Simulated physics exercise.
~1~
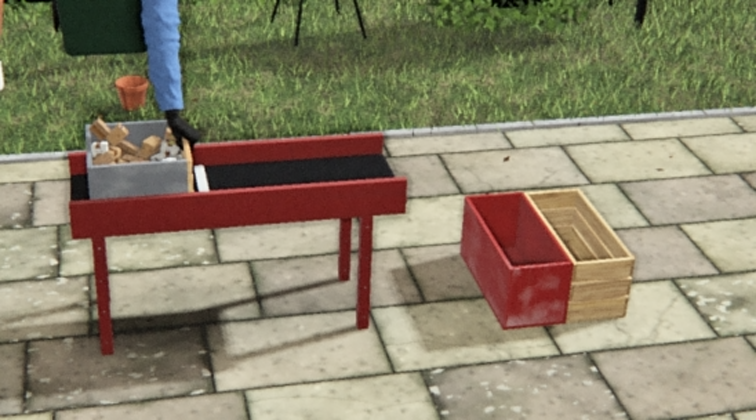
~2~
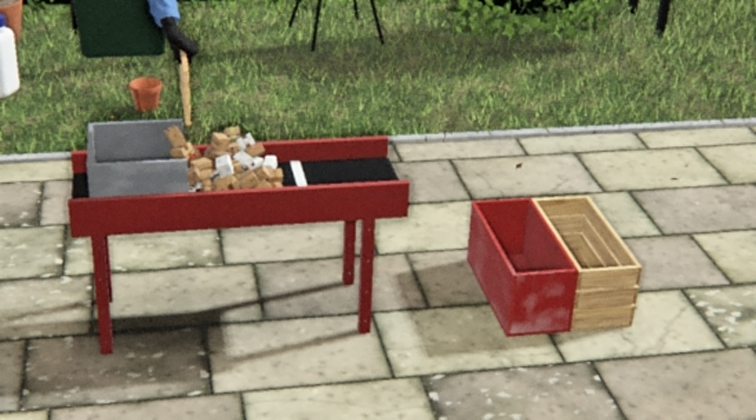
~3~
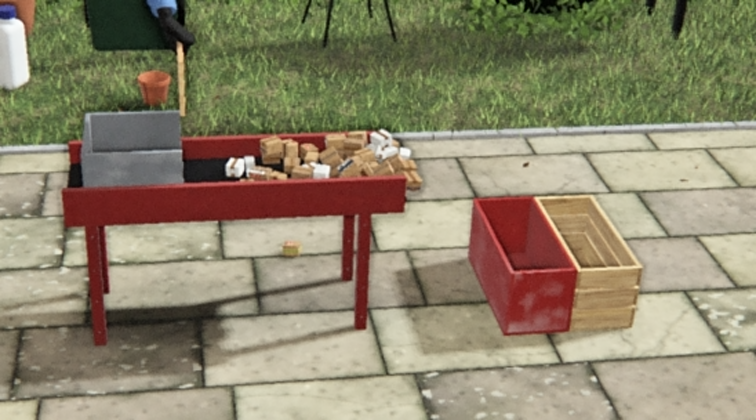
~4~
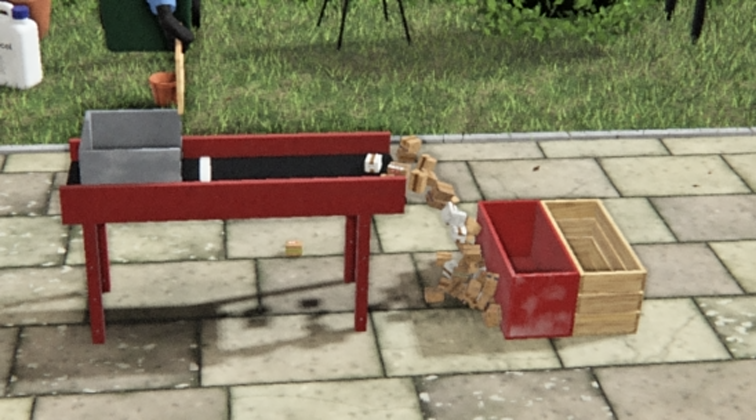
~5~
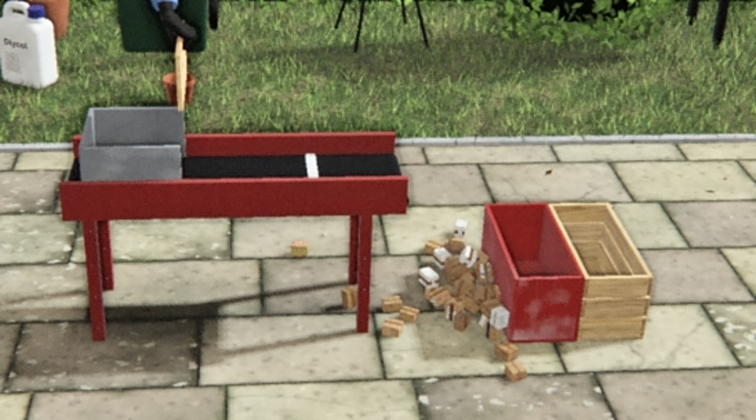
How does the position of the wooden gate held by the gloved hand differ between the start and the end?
At the start the gate is down against the open right side of the grey pen, and at the end it is held upright, raised above the belt by the pen's right edge.
